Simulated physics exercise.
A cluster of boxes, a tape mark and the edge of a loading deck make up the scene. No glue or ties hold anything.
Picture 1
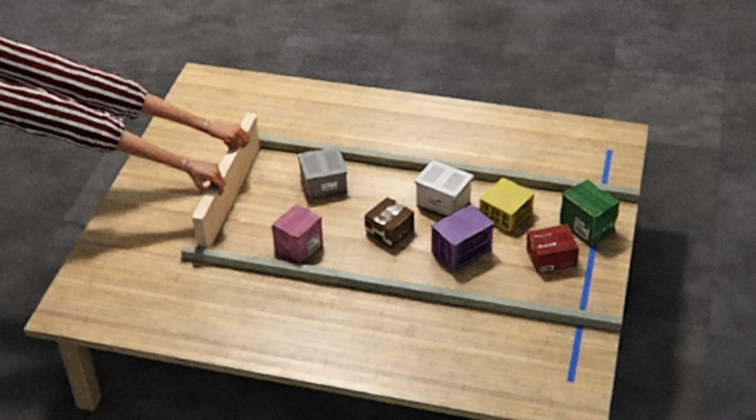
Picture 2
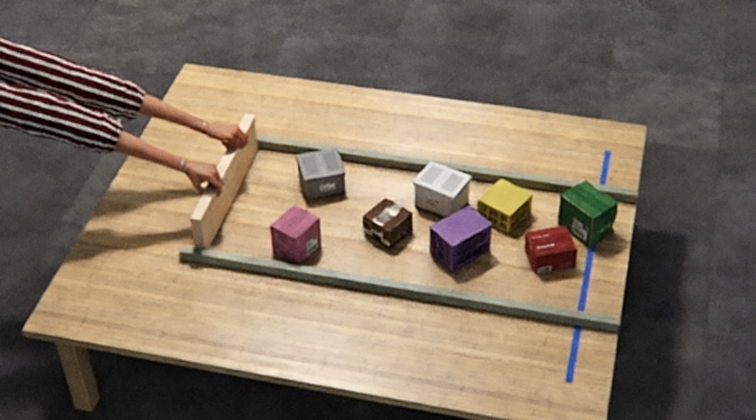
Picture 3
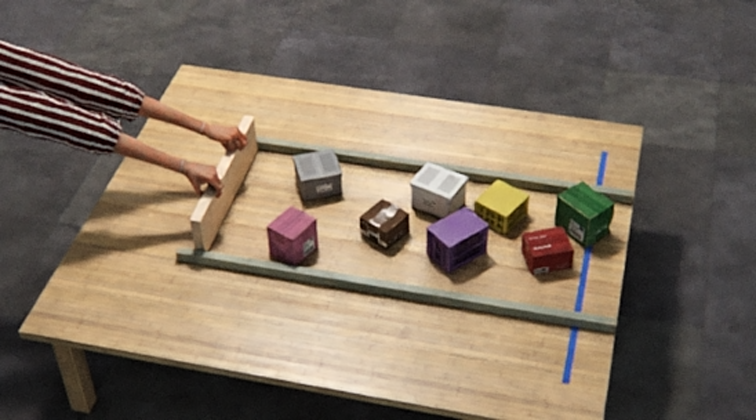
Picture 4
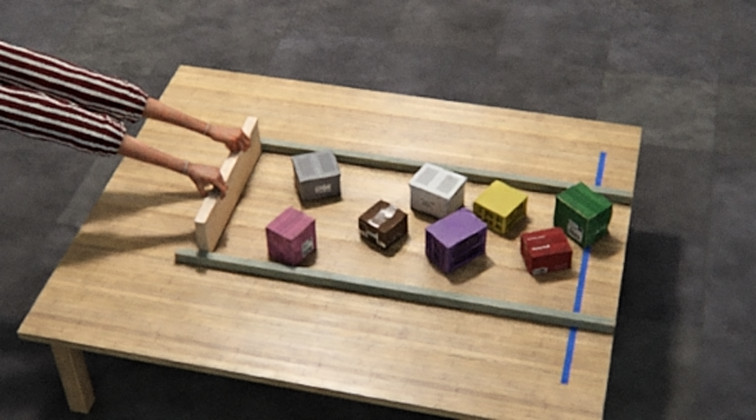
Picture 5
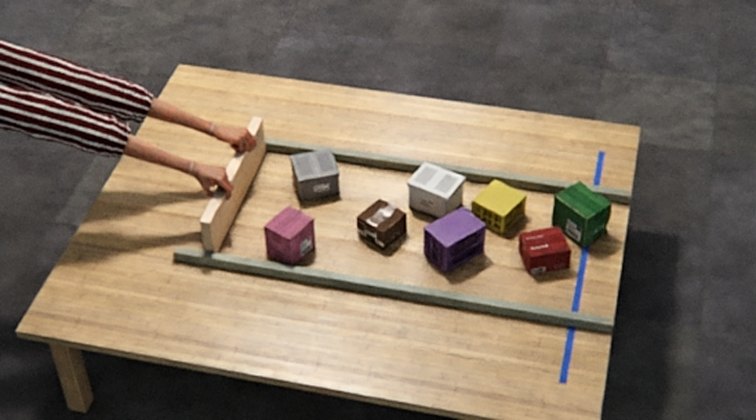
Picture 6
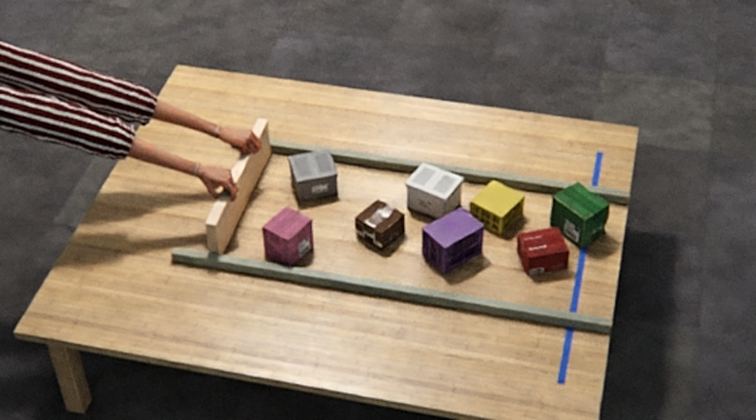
Two hands in red-and-white striped sleeves reach from the left and hold a wooden plank upright on a pale wooden table, seen from above at an angle over a grey floor. Between two green rails sit pink, grey, brown, white, purple, yellow, red and green boxes, the green one by a blue tape line at right. The hands slide the plank slightly rightward, the boxes stay put, and the view shifts very slightly.
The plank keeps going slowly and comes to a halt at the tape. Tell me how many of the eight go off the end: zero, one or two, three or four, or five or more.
The answer is five or more.
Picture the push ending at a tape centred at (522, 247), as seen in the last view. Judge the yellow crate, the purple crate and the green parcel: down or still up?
The yellow crate goes down, while the purple crate keeps its spot and the green parcel goes down.
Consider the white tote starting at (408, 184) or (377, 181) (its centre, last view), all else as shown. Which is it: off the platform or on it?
Observed in order: Try one, it does not remain; try two, it does not remain.
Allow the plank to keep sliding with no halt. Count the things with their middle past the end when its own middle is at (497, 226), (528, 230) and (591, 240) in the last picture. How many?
First 1, then 3, finally 5.
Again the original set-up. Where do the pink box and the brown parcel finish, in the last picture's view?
The pink box ends up near (593, 294), and the brown parcel near (606, 258).
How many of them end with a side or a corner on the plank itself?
Count recorded: 3.
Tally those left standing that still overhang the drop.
Overhanging ones - 2.
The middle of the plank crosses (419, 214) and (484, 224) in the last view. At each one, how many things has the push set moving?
It comes to 7 for the first spot, 8 for the other.
Soon after, none off yet; green parcel at rest near (580, 215); red parcel at rest near (543, 251); yellow crate at rest near (497, 207).
Then, none off yet; green parcel moved about its own width near (630, 221); red parcel moved a little near (563, 250); yellow crate moved well along near (581, 218).
At rest, the number that fall off is five or more; fallen, white tote, purple crate, yellow crate, red parcel and green parcel.
